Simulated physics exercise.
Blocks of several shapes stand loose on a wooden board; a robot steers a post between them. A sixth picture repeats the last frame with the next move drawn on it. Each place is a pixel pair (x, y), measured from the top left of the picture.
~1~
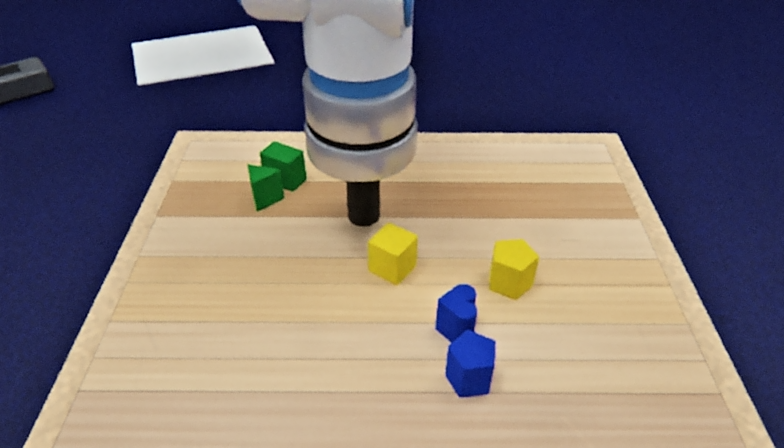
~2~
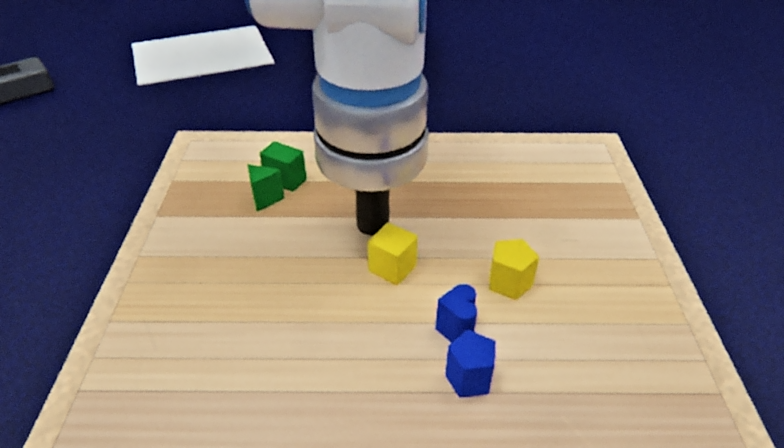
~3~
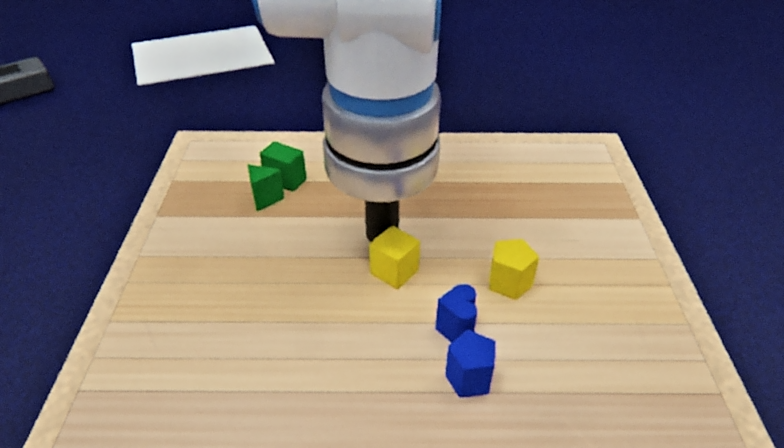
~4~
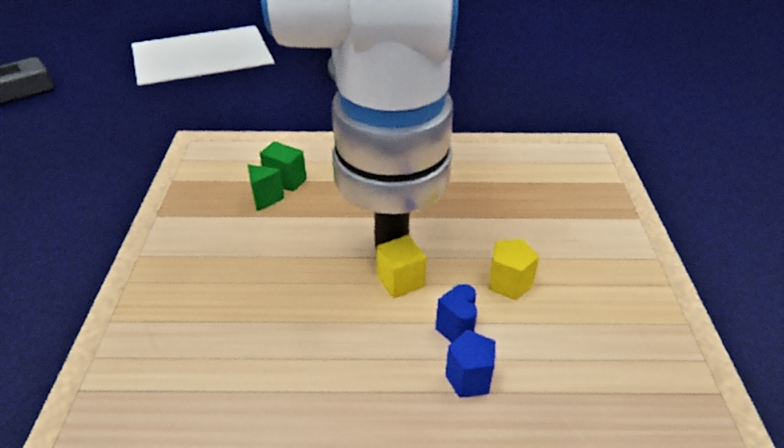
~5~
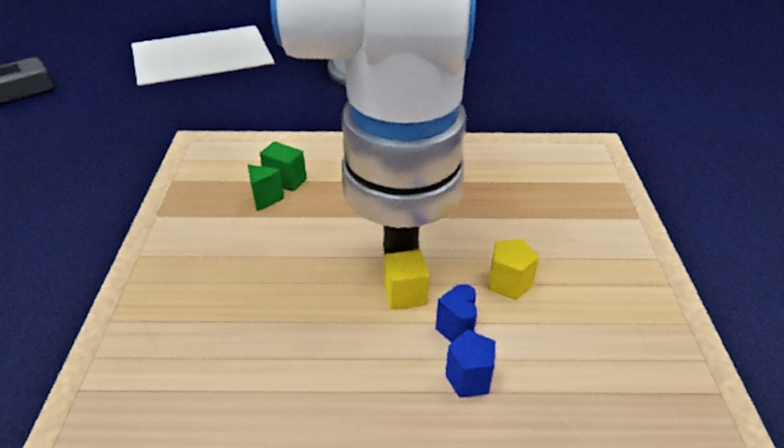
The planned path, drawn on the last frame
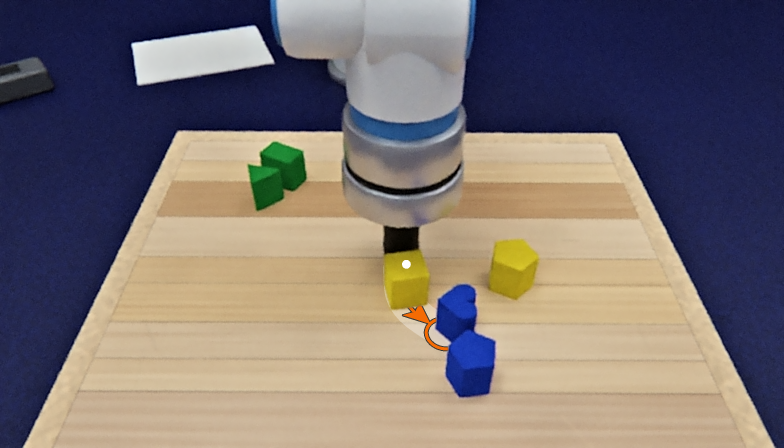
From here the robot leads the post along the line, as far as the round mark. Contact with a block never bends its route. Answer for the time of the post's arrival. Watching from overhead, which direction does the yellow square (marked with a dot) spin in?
It spins clockwise.
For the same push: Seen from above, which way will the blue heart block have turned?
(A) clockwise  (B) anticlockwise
It's B.
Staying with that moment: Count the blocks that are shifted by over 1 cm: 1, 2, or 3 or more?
The answer is two blocks, counting only moves over 1 cm.
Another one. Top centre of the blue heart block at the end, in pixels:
In the picture, that point is around (486, 309).
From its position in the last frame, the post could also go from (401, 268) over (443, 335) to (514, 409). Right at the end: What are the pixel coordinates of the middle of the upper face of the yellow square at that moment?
It comes to (413, 325).
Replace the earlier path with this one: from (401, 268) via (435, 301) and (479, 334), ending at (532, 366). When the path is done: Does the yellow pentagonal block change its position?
I'd say no.
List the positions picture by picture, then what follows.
In the first picture, tip of the post at (364, 217), middles of tops, yellow square at (393, 238), blue heart block at (461, 300), blue pentagonal block at (474, 350).
In the second picture, post at (373, 226), nothing pushed.
In the third picture, post at (382, 235), yellow square at (395, 242).
In the fourth picture, post at (392, 246), yellow square at (401, 251).
In the fifth picture, post at (401, 258), yellow square at (406, 264), blue heart block at (461, 300), blue pentagonal block at (474, 350).
The line goes from (401, 268) over (403, 292) and (418, 315) to (445, 333); the dot is on the yellow square.
What follows on the original path. Halfway along, post at (408, 294); yellow square at (412, 304).
At the end, post at (446, 324); yellow square at (422, 328), turned 45° clockwise; blue heart block at (486, 309), turned 40° anticlockwise; blue pentagonal block unmoved.
